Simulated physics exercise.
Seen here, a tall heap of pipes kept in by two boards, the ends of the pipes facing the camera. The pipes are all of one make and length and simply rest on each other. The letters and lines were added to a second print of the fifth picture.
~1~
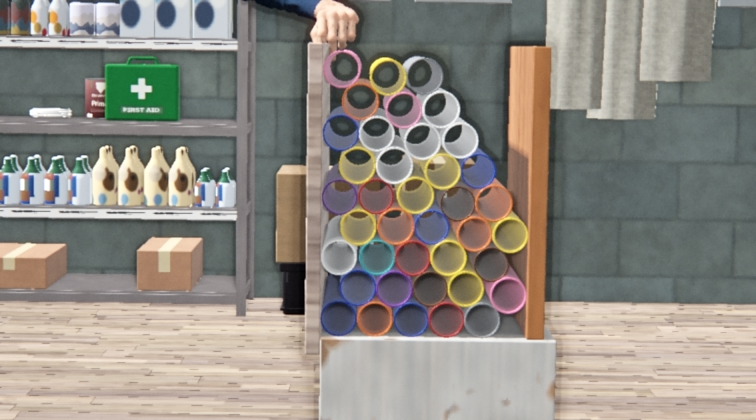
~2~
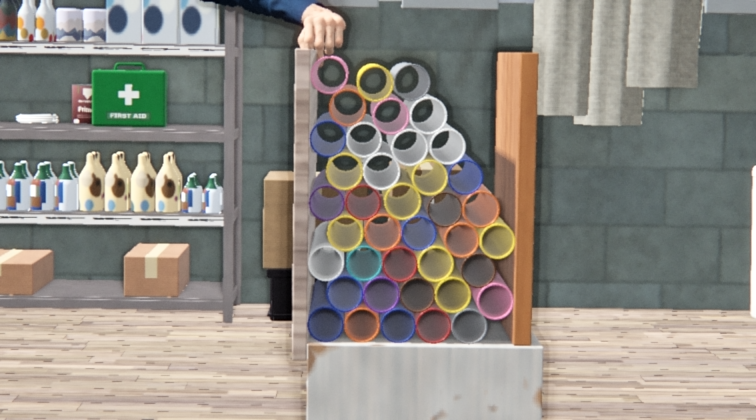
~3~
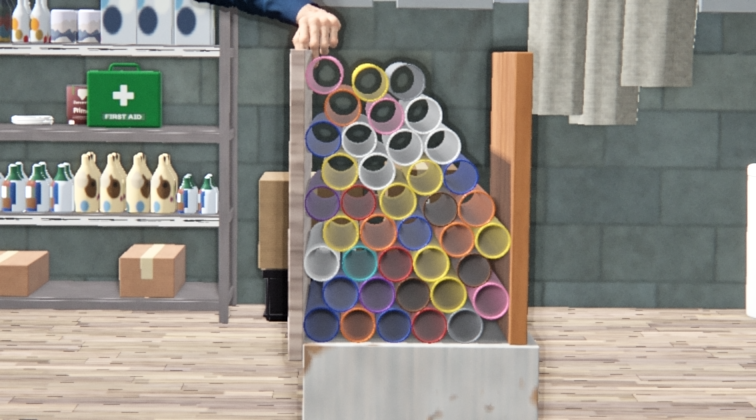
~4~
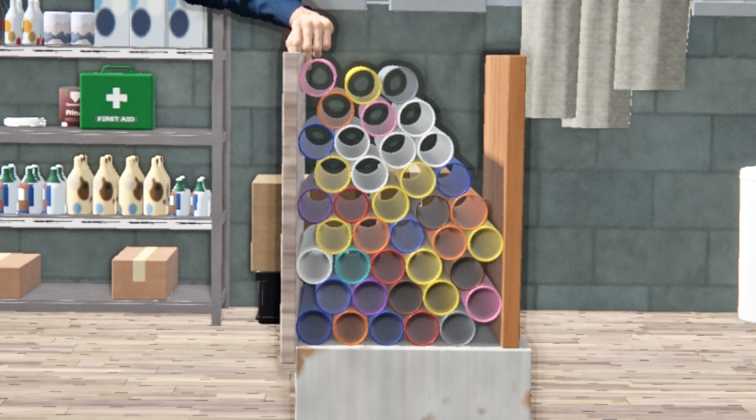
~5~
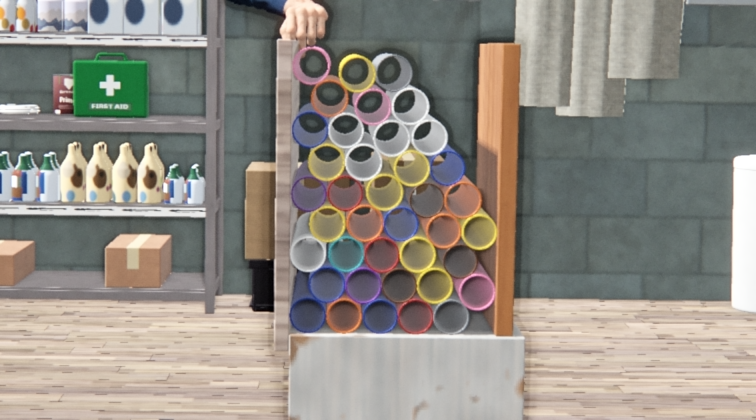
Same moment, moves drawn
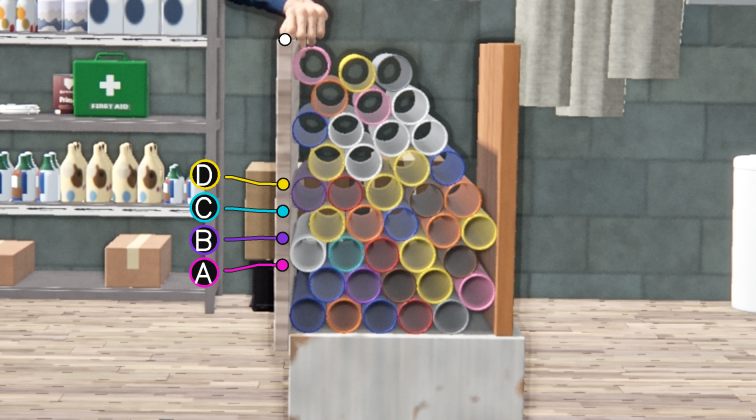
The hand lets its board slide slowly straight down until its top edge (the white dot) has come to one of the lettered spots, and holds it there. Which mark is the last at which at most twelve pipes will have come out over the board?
It can be let down to A.
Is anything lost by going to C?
Yes.
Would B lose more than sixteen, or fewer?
It loses fewer than sixteen.
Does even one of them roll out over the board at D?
Yes, at D.
On the marked copy, A at (282, 265); B at (282, 238); C at (283, 211); D at (283, 184); the white dot at (285, 40).
Taking A. A third of the way, top of the board (292, 132).
Two thirds of the way, top of the board (290, 231).
When it is over, top of the board (290, 264), about nine out over the board.
As for the rest, B about nine out over the board; C about four out over the board; D about four out over the board.
